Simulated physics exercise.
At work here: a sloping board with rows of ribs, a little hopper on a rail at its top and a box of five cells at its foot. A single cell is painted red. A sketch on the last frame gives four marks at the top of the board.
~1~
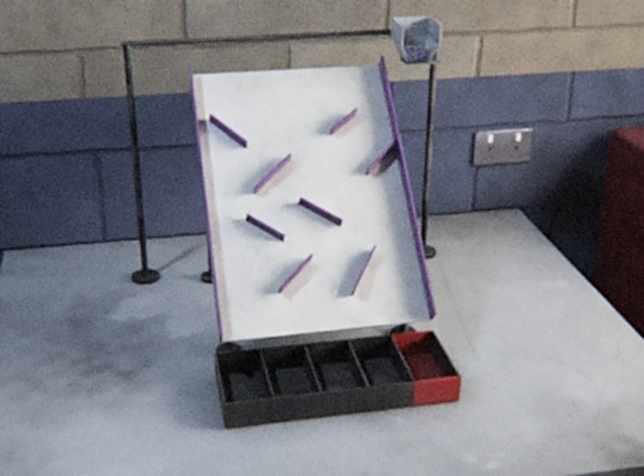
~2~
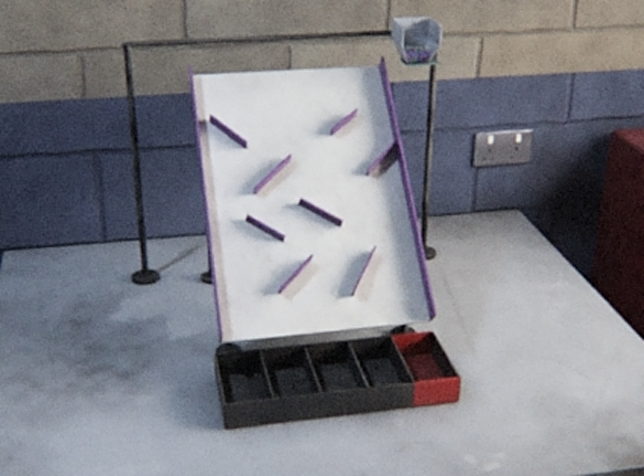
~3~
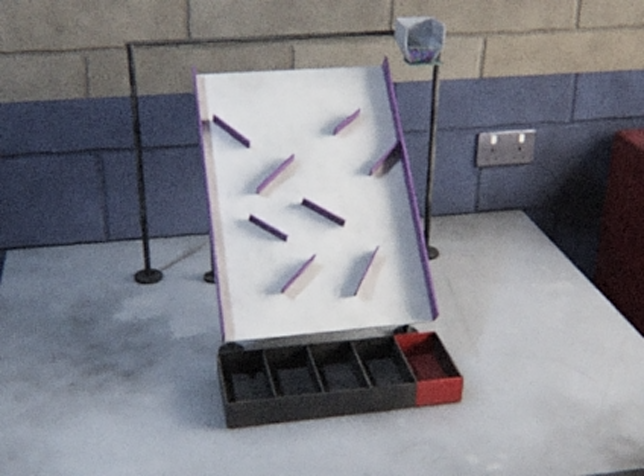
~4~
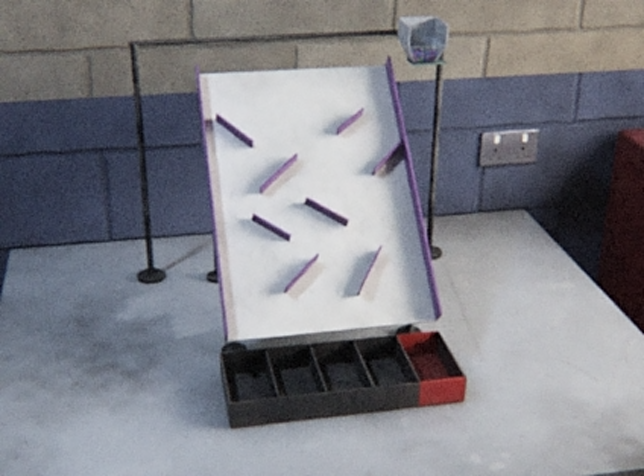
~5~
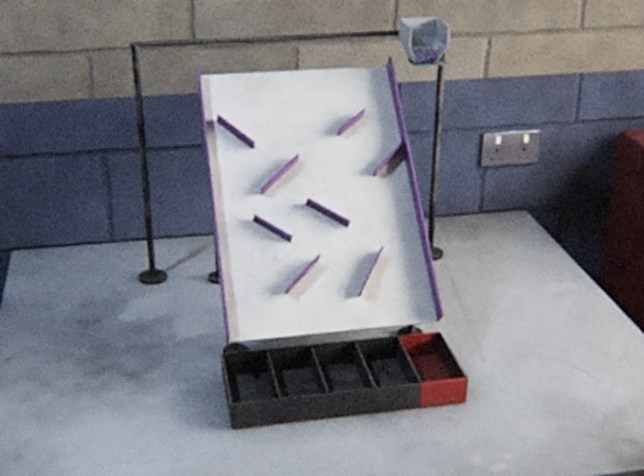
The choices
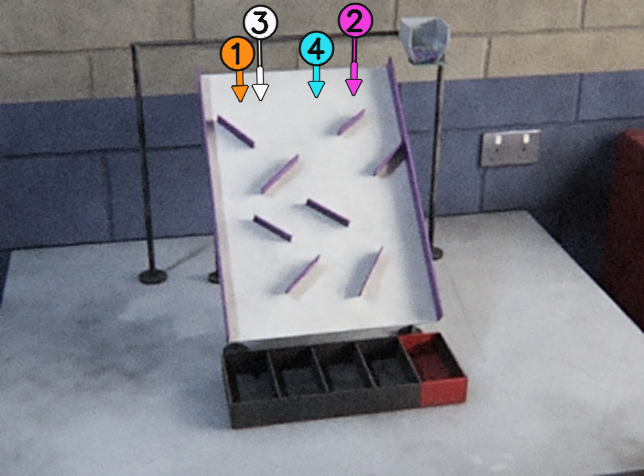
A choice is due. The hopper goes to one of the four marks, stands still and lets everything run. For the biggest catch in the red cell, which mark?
Use mark 4.
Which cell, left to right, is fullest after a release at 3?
The first from the left.
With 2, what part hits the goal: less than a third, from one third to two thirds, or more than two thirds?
Mark 2 gives less than a third.
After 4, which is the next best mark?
That is mark 2.
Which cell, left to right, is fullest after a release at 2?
The third.
On the marked copy, mark 1 meets the board at (240, 95); mark 2 meets the board at (353, 89); mark 3 meets the board at (260, 94); mark 4 meets the board at (316, 91).
Choosing 1, none in the red cell, nearly all in other cells, a small part outside the box.
Choosing 2, about a quarter in the red cell, most in other cells.
Choosing 3, a small part in the red cell, most in other cells, a small part outside the box.
Choosing 4, about half in the red cell, about half in other cells.
